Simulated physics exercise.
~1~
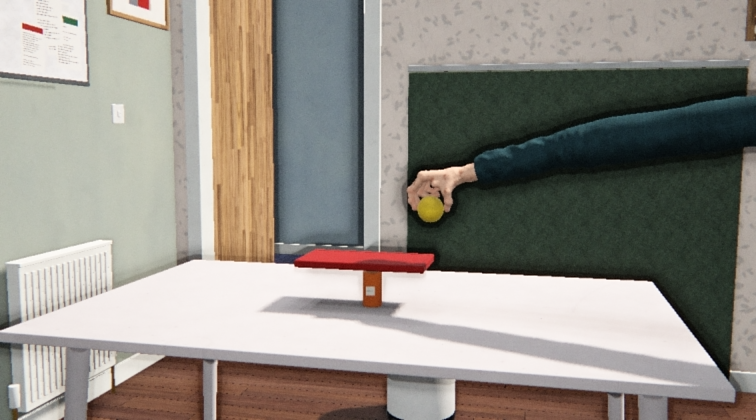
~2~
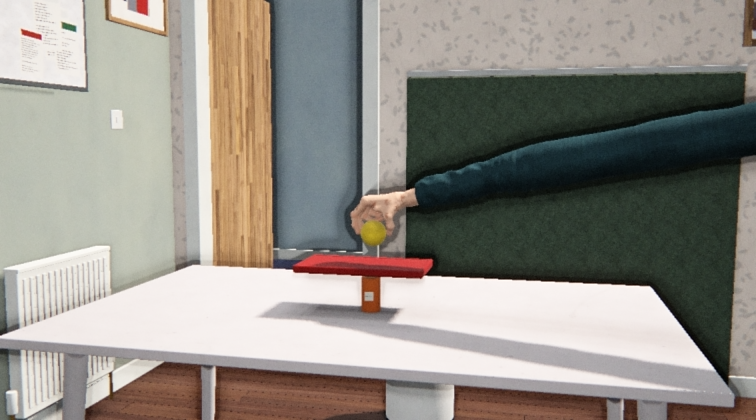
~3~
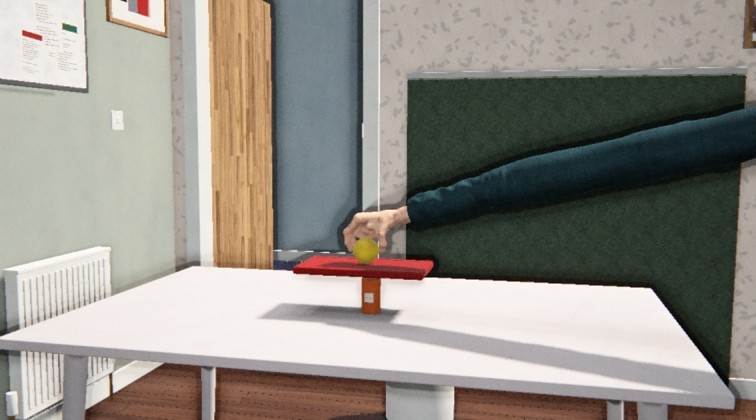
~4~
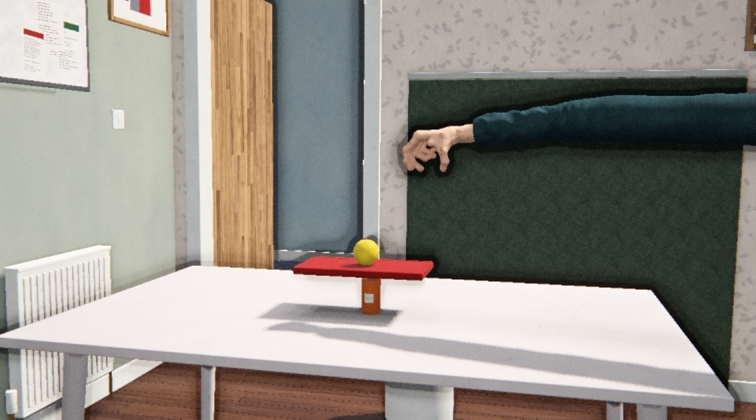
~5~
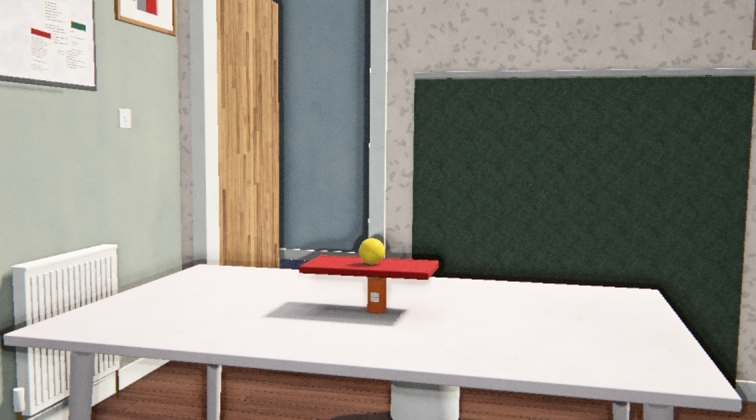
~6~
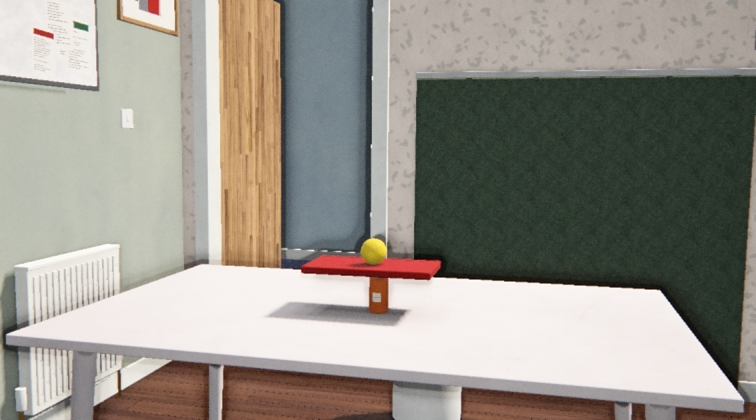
On a white table, a hand sets a yellow ball on a red platform, where it stays.
